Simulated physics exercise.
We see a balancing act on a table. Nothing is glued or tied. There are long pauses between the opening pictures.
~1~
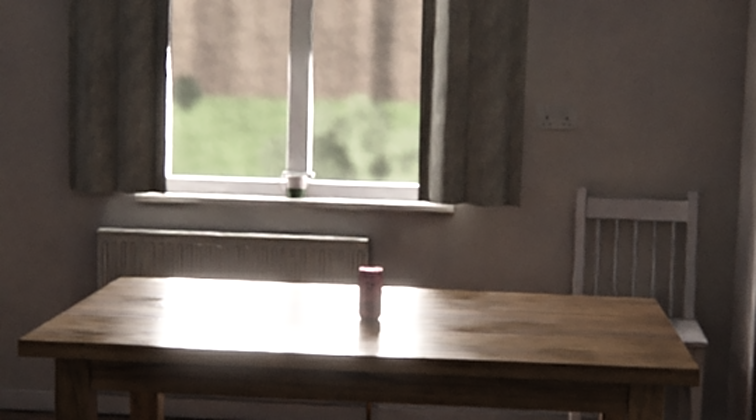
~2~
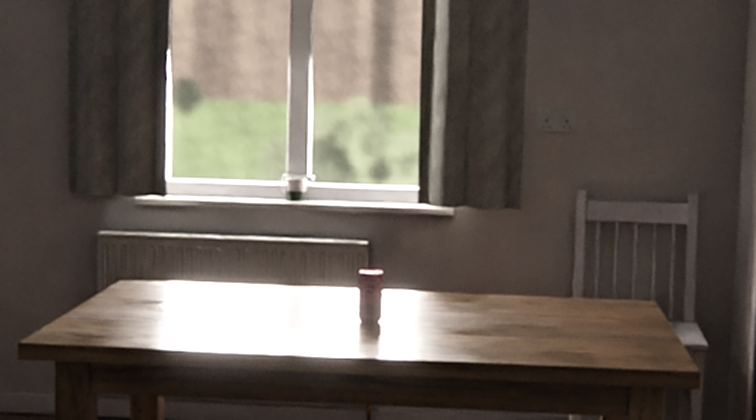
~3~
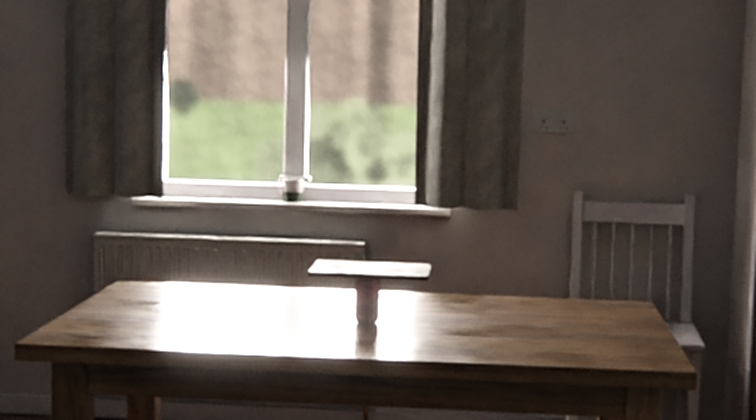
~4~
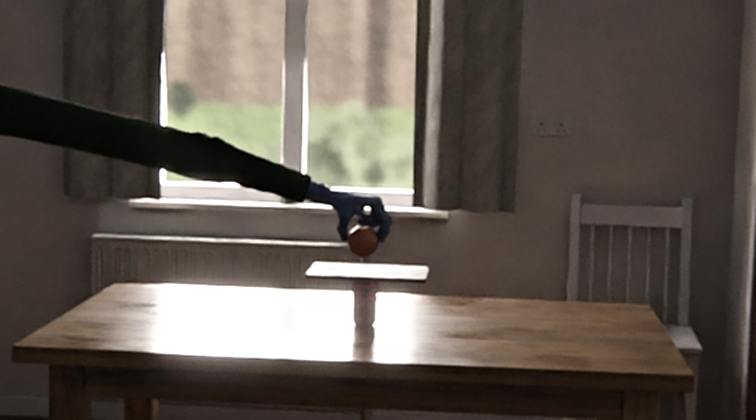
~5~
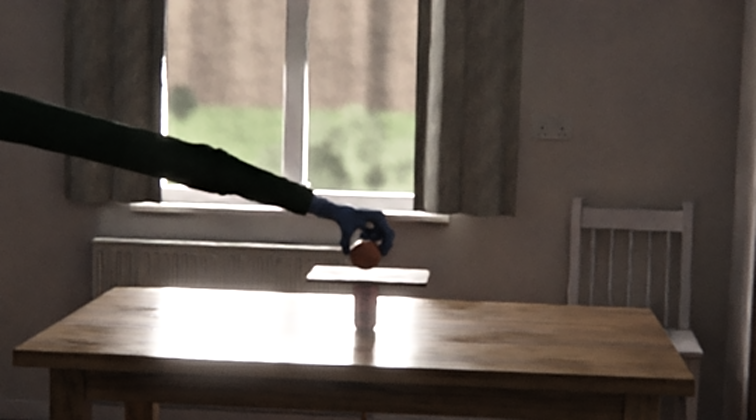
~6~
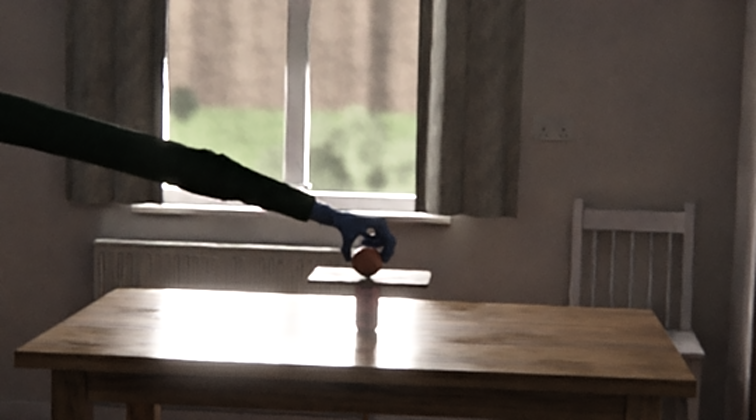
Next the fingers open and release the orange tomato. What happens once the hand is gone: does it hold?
Outcome: The stack holds.
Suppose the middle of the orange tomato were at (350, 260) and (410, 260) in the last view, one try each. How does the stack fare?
First try: It holds; second try: It gives way.
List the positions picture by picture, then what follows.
In the first frame, the last thing is not in view yet; pink can (370, 294).
In the second frame, the last thing is not in view yet; pink can (370, 297).
In the third frame, the last thing is not in view yet; pink can (367, 298).
The fourth frame shows still above its spot; orange tomato (363, 241); pink can (365, 300).
The fifth frame shows still above its spot; orange tomato (366, 255); pink can (366, 304).
The sixth frame shows in place under the hand; orange tomato (367, 262); pink can (367, 305).
Then, 0.80 s after the last picture, nothing has stirred.
Then, 1.70 s after the last picture, orange tomato resting near (367, 262).
At rest, all 3 in place. Seen from the same camera at the end, orange tomato near (367, 262). The stack stays up.
